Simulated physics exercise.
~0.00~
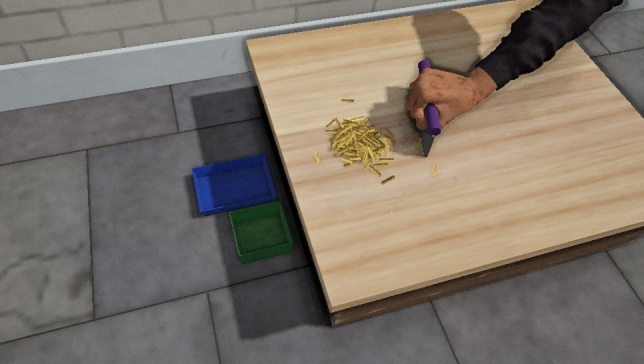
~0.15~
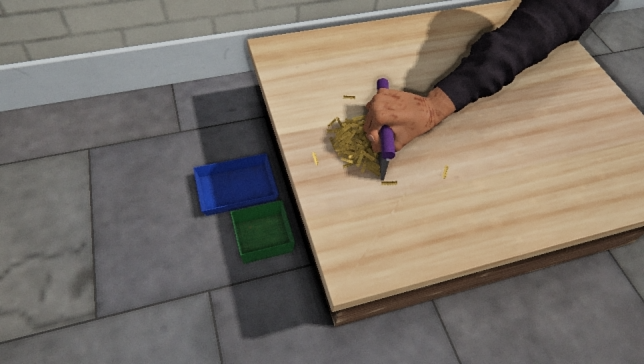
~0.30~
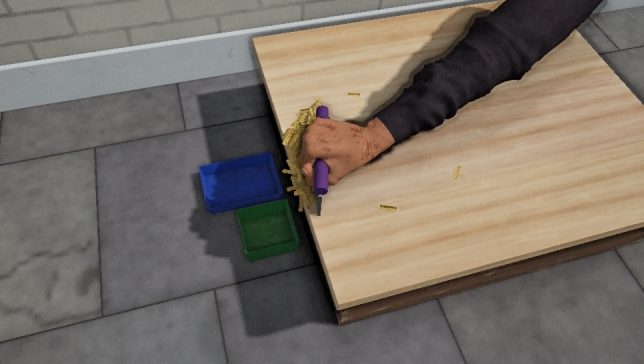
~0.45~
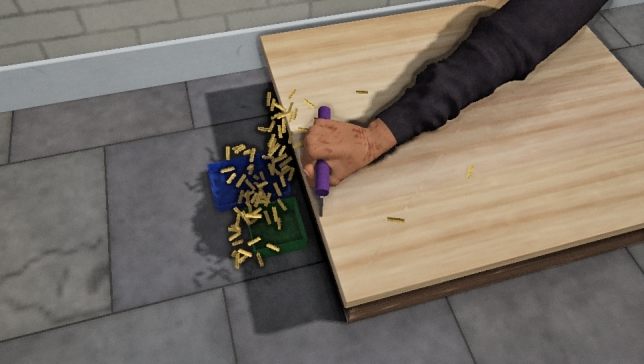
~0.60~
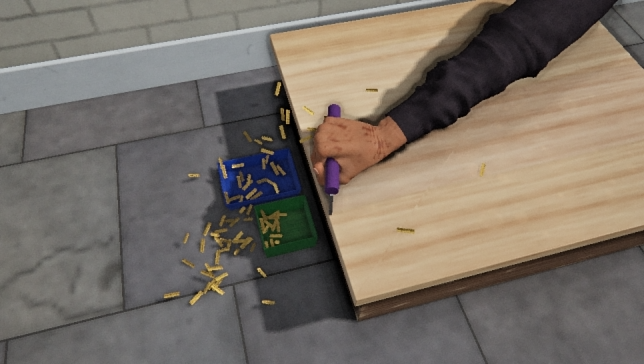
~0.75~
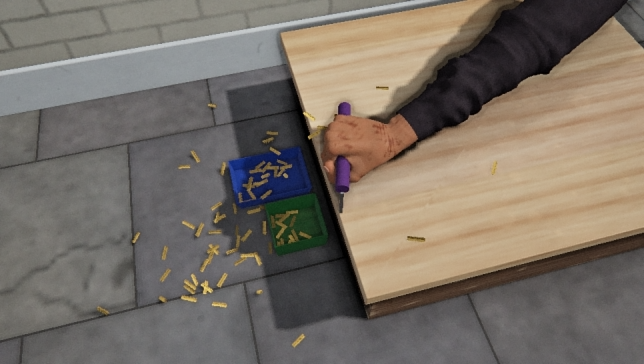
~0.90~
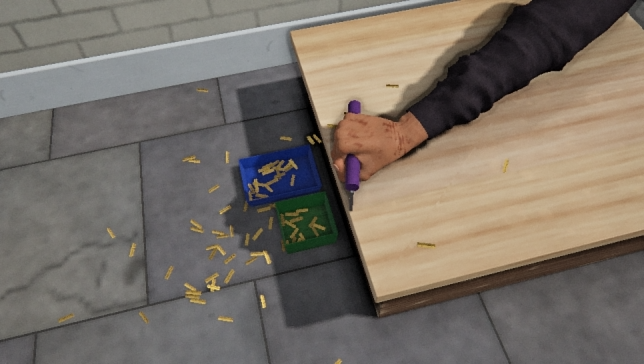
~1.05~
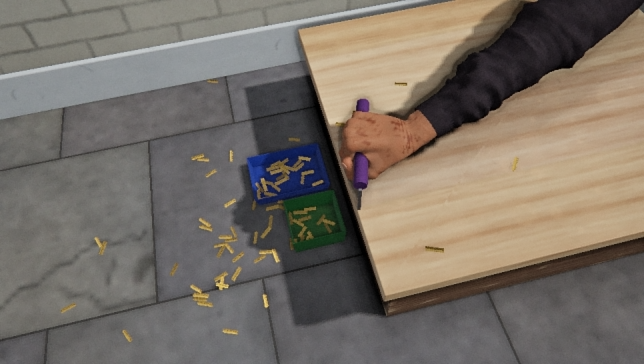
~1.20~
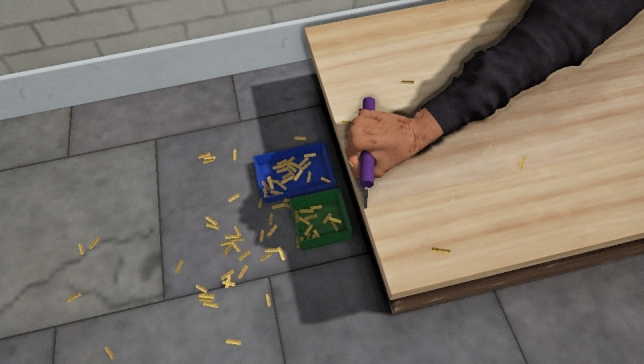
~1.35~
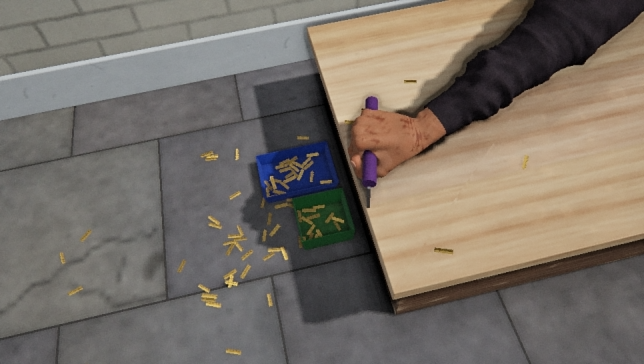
At first, a hand in a dark sleeve holds a purple-handled tool beside a pile of small golden pieces on a pale wooden board, with a blue tin and a green tin on the grey floor to the left. The hand moves left and sweeps the pile to the board's edge, leaving a few pieces behind. The hand stops there as the pieces spill over in a cluster. Some drop into the two tins, while many scatter across the tiles. Finally, the hand rests at the edge, with more pieces in the blue tin than the green and about half on the floor.
